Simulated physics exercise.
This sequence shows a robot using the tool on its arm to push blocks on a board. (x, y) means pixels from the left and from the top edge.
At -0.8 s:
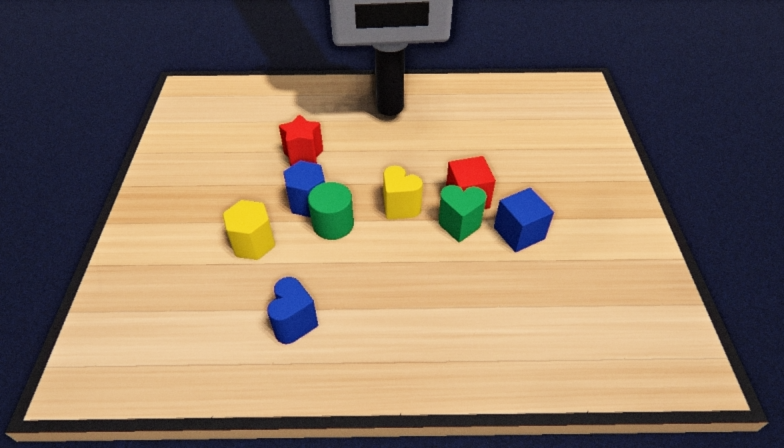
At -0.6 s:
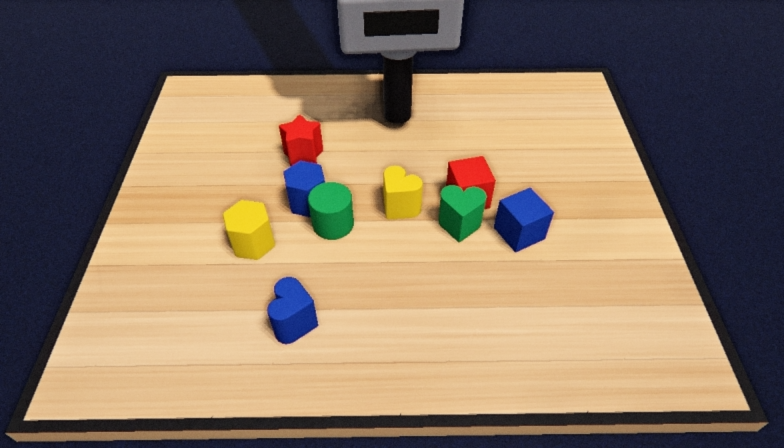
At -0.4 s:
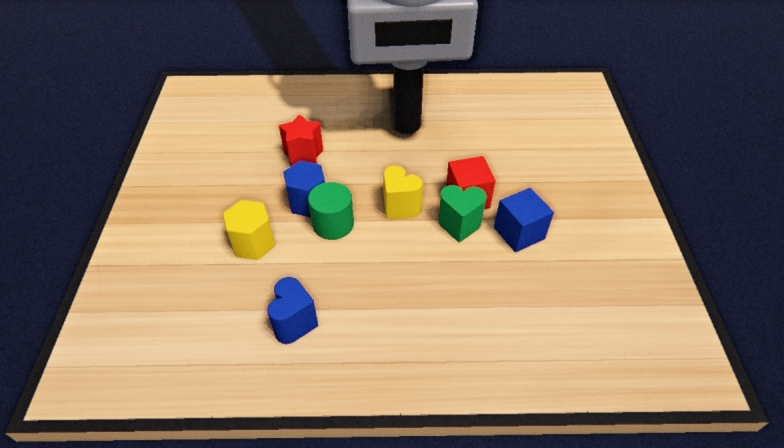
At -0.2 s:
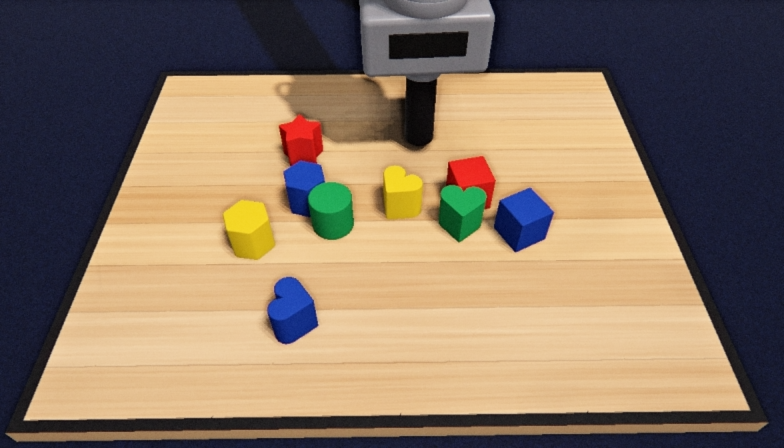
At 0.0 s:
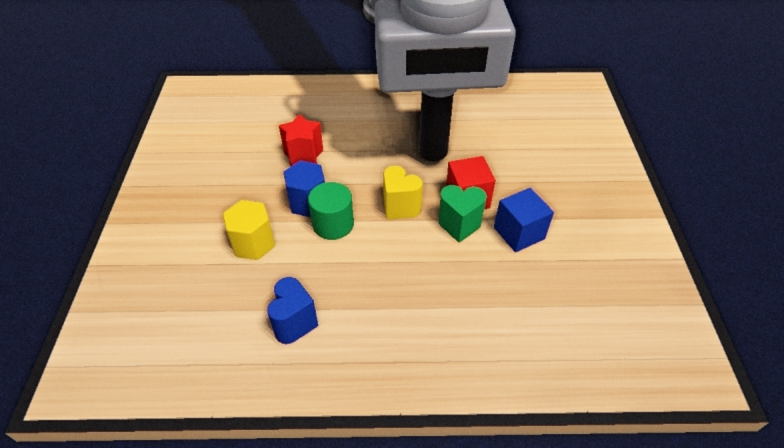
A grey robot arm with a black, rod-like tool reaches over the far edge of a pale wooden board, seen from above and in front against a dark blue surround. Blue, green, yellow and red blocks, including hearts, a star and a cylinder, sit across the middle, with one blue heart nearer. The tool glides slightly right and towards the viewer, nearing the red block, while every block stays still.
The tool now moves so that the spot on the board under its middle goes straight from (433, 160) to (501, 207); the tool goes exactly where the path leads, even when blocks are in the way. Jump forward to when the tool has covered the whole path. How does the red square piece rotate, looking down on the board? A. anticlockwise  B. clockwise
Choice B: Clockwise.
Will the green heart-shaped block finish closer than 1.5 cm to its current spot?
No.
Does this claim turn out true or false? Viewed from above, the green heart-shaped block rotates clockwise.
It is true.
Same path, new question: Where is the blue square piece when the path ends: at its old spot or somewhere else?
It moves.
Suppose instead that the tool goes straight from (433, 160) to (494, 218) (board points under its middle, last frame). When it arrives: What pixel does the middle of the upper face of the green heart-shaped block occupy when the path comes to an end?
I think it will end close to (471, 215).
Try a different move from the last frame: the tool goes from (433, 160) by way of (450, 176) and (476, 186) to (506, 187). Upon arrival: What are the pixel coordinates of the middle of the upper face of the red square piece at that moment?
In the picture, that point is around (491, 184).
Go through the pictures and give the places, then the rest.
The first picture shows tool's lower end (390, 108); yellow heart-shaped block (400, 179); green heart-shaped block (464, 198); red square piece (472, 170); blue square piece (527, 205).
The second picture shows tool (398, 115); blocks still.
The third picture shows tool (407, 125); blocks still.
The fourth picture shows tool (419, 137); blocks still.
The fifth picture shows tool (433, 152); yellow heart-shaped block (400, 179); green heart-shaped block (464, 198); red square piece (472, 170); blue square piece (527, 205).
On the path given first. Halfway along, tool (467, 174); green heart-shaped block (464, 203); red square piece (480, 179).
At the end, tool (503, 198); yellow heart-shaped block still; green heart-shaped block (460, 215), turned 45° clockwise; red square piece (494, 202), turned 40° clockwise; blue square piece (534, 215), turned 35° anticlockwise.
